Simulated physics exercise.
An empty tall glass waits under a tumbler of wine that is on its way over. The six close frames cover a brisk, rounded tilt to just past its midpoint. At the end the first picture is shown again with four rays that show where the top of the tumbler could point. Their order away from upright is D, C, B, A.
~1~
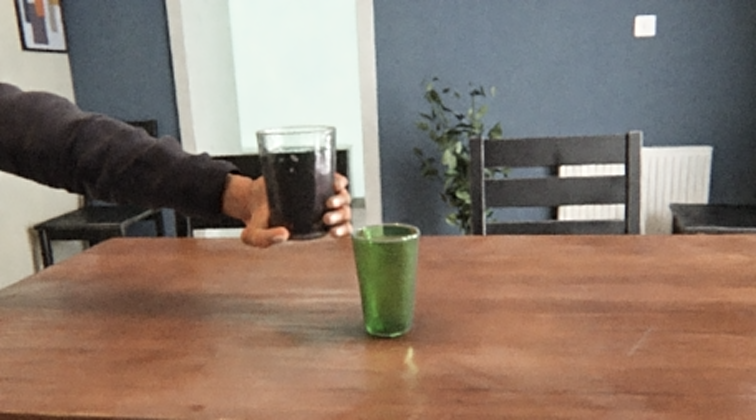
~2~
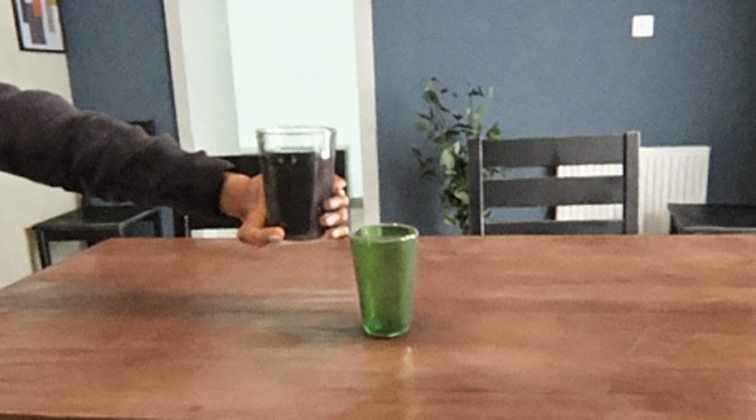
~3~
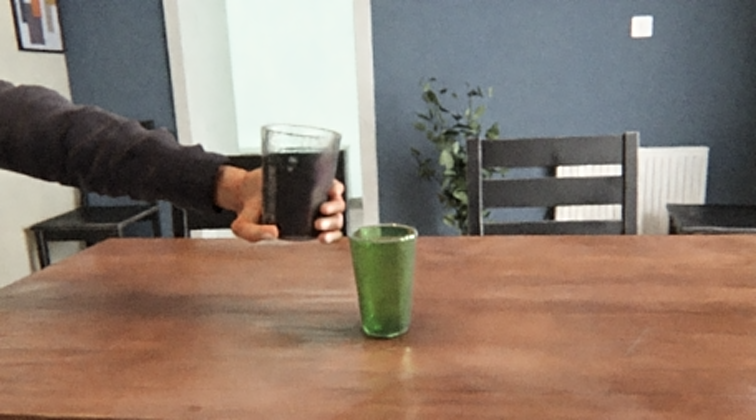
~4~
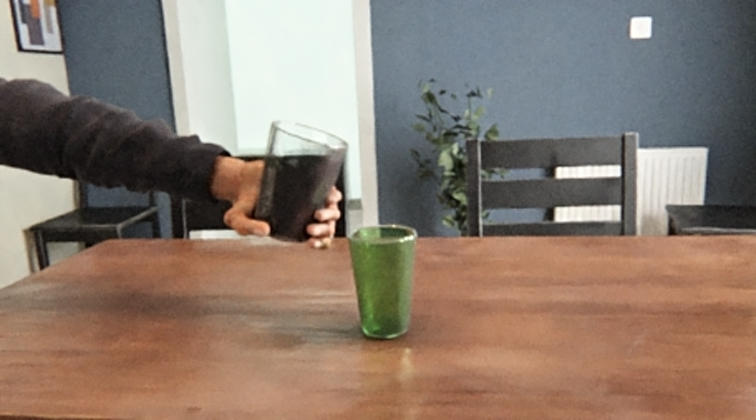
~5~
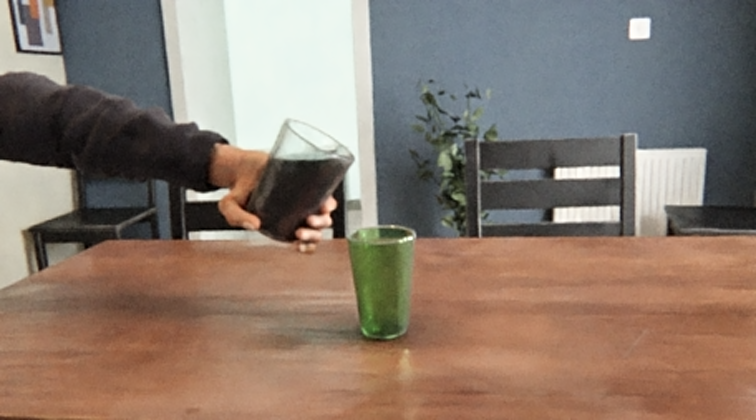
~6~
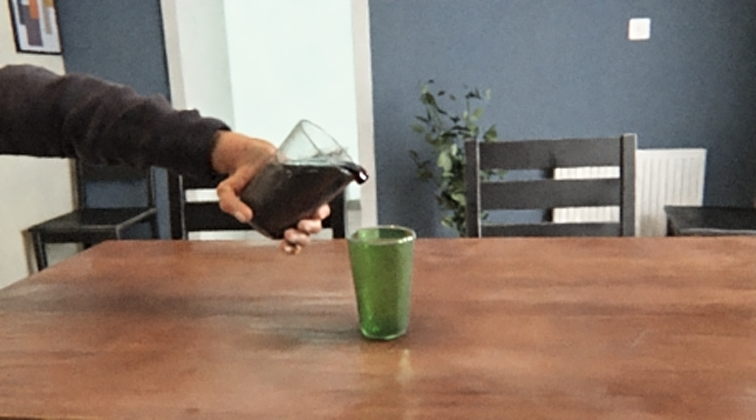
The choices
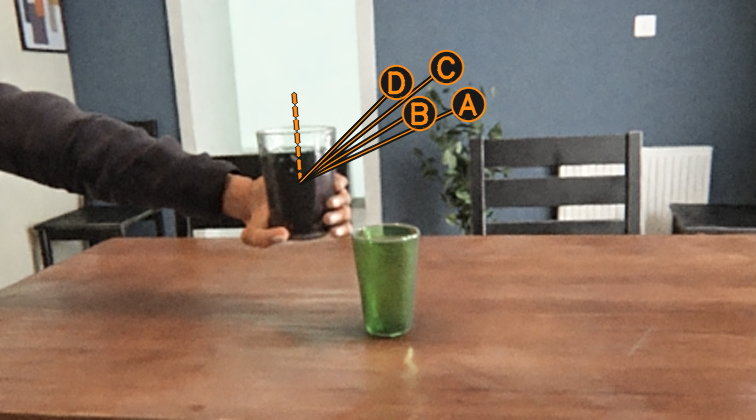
The clip opens on a hand holding a clear glass of dark liquid upright, above and to the left of an empty green glass on a wooden table. The hand tilts the clear glass steadily to the right, and the liquid slides toward the rim until a little bulges over the lip.
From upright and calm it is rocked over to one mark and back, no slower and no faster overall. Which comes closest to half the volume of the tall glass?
A is best.
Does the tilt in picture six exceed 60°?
No.
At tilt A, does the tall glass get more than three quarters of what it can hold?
No, it does not.
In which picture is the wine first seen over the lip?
In picture 6.
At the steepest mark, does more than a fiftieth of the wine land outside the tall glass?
No.
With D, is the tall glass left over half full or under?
Under half.
On the marked copy, A at (452, 110); B at (402, 118); C at (432, 76); D at (385, 96).
With A, the tall glass ends with about 49 % of what it can hold.
With B, the tall glass ends with about 35 % of what it can hold.
With C, the tall glass ends with about 24 % of what it can hold.
With D, the tall glass ends with about 15 % of what it can hold.
